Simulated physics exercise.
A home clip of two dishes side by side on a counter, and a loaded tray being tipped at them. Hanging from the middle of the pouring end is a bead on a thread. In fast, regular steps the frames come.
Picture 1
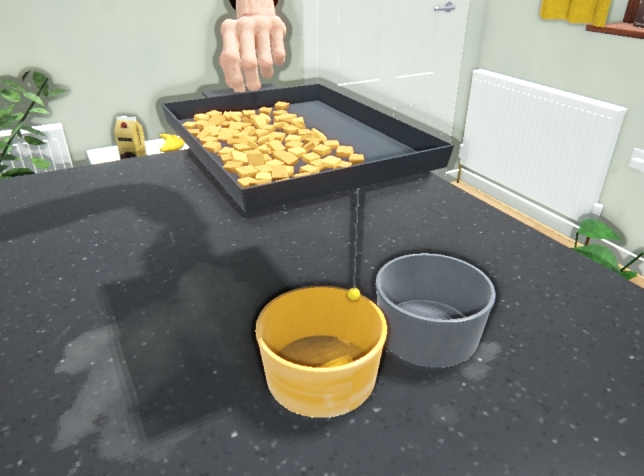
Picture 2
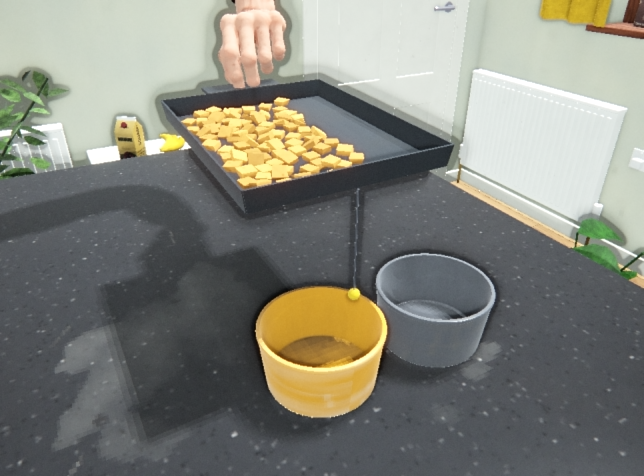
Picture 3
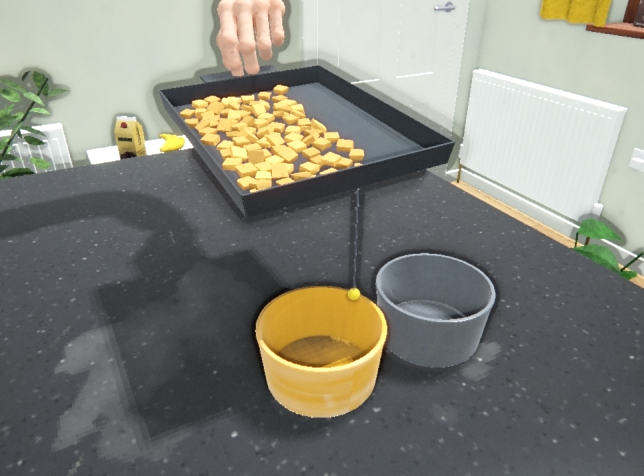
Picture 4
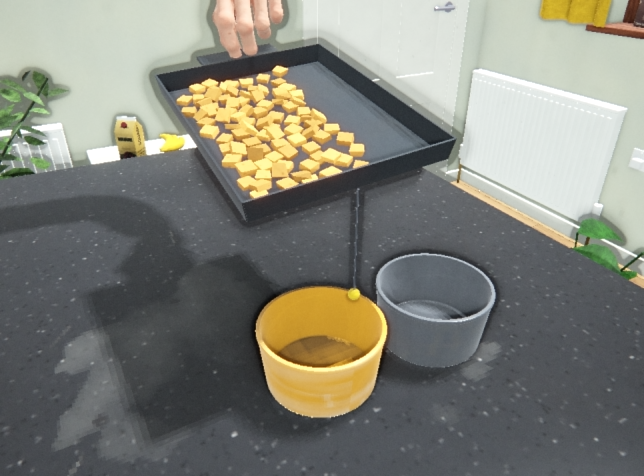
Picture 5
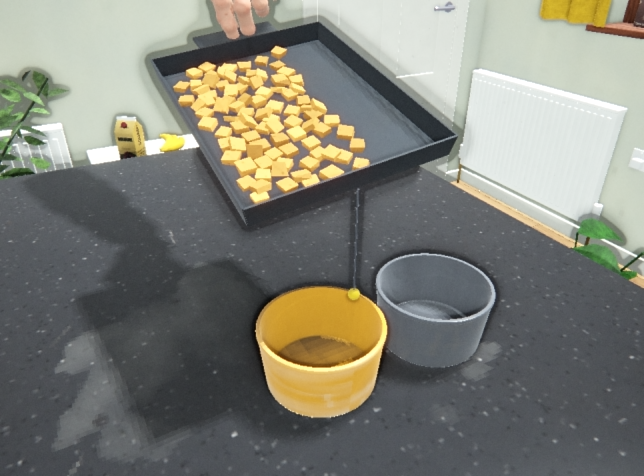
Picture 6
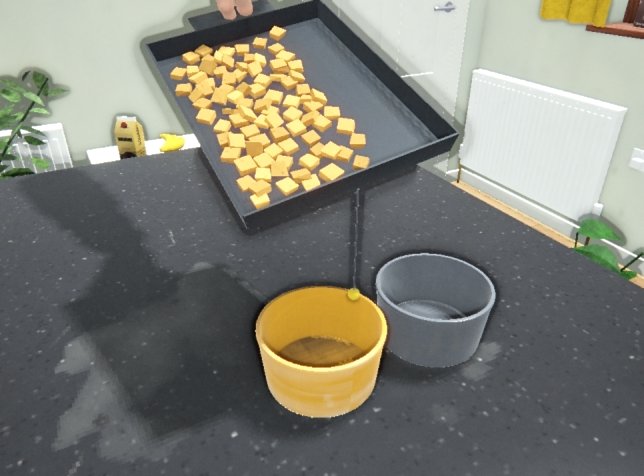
A black tray loaded with golden cereal squares, gripped at its far edge by a hand, hangs over a dark speckled counter in a room with pale green walls, seen from slightly above by a still camera. Below it sit a yellow dish at left and a grey one at right, a yellow bead hanging on a thread between them. The hand raises the far edge, tilting the tray steadily toward the viewer, its near left corner lowest.
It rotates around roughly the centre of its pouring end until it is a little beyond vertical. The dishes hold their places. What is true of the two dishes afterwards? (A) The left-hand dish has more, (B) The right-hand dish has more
The answer is A.
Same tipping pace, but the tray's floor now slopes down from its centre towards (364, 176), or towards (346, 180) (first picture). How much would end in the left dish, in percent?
The first try would leave around 10 per cent there, the second around 20 per cent.
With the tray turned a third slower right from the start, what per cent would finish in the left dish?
It would come out near 50 per cent.
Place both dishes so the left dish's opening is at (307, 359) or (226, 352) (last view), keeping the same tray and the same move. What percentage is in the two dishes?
Close to 80 in a hundred, then close to 70 in a hundred.
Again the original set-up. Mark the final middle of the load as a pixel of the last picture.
About pixel (276, 407).
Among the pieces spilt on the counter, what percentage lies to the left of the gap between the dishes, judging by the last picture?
Roughly 100 in a hundred.
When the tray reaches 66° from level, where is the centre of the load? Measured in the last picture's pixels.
The load is centred near (260, 145).
Shortly afterwards, tray tipped steeply; the whole lot on the tray.
Next, tray tipped past a quarter turn; near half on the tray; a little in the left dish; near a quarter outside both; near a quarter in the air.
Some moments later, tray tipped past a quarter turn; near half in the left dish; near half outside both.
In the end, tray tipped past a quarter turn; near half in the left dish; none at all in the right dish; near half outside both.
